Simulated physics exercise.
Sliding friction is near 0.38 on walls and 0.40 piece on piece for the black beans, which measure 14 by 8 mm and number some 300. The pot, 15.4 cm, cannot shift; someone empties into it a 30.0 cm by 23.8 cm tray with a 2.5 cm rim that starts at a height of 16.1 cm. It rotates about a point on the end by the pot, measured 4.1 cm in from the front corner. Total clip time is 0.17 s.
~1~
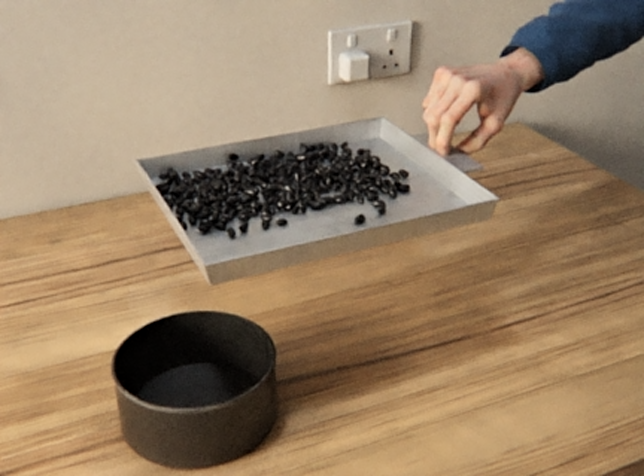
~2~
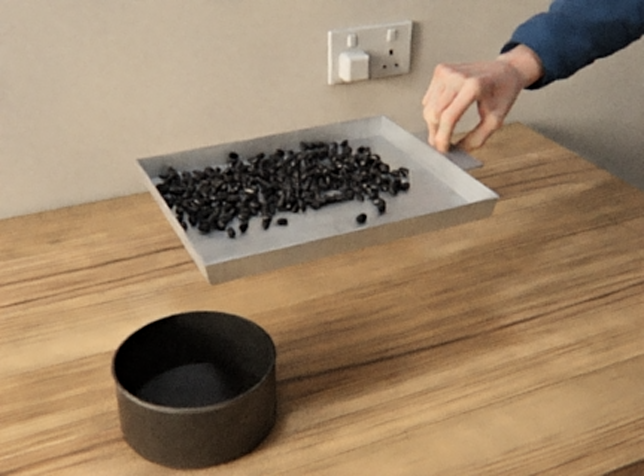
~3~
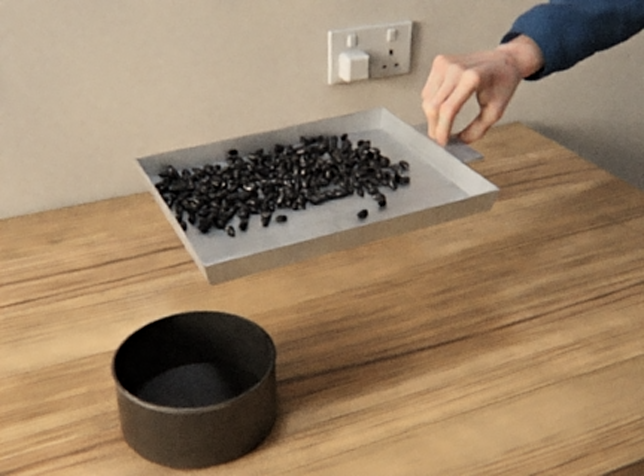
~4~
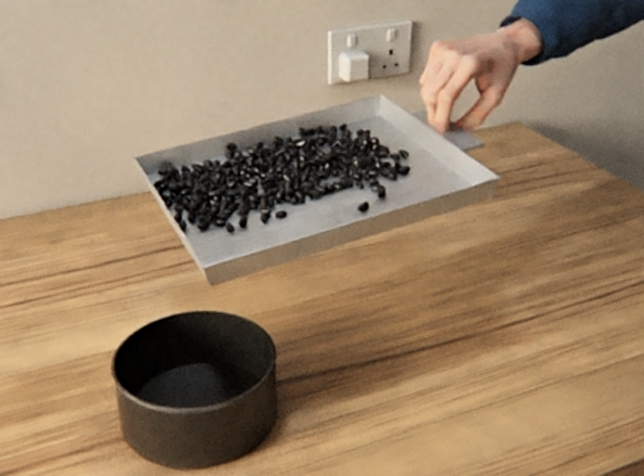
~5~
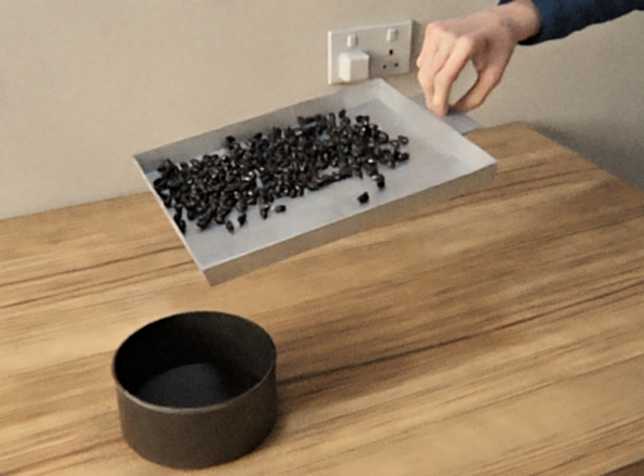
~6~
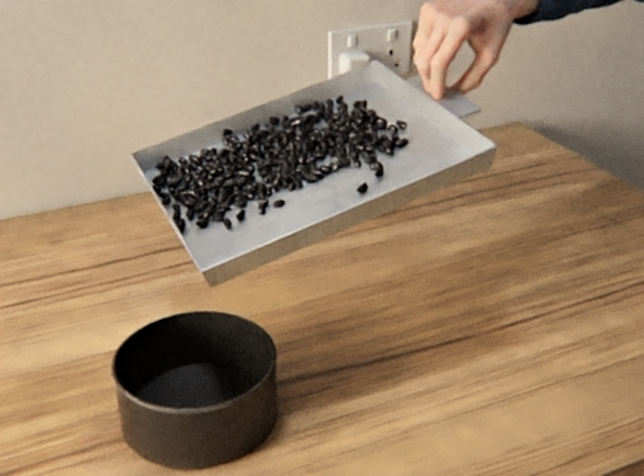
On a wood-grain tabletop against a plain beige wall with a white double socket, the scene is viewed from slightly above by a still camera. A shallow silver-grey tray scattered with small, shiny black pieces hangs above and behind a round black pot at the left, a blue-sleeved hand at its right end. The hand slowly raises that end, gradually tilting the tray down toward the left, while the pieces stay spread across it.
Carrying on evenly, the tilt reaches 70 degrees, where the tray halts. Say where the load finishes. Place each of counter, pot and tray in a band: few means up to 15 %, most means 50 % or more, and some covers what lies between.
Counter: Some; pot: Some; tray: Some.
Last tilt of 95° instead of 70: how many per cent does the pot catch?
It would be near 45 per cent.
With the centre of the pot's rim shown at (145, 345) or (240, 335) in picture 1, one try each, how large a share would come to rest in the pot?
About 40 and 0 per cent.
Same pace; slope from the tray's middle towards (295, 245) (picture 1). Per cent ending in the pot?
That would be close to 45 per cent.
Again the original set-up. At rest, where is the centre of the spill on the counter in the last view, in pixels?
Around (39, 420).
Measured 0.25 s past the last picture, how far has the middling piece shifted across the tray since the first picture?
I'd say close to 2 centimetres.
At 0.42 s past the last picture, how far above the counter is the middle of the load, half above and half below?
About 22 cm.
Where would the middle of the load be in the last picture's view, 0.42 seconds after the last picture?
(177, 174) or thereabouts.
Then, 0.25 s after the last picture, tilt 41 degrees; the tray holds 100 %, the pot 0 %.
Then, 0.42 s after the last picture, tilt 61 degrees; the tray holds 100 %, the pot 0 %.
Then, 0.71 s after the last picture, tilt 70 degrees; the tray holds 40 %, the pot 15 %.
In the end, counter 45 %, pot 25 %, tray 30 %.
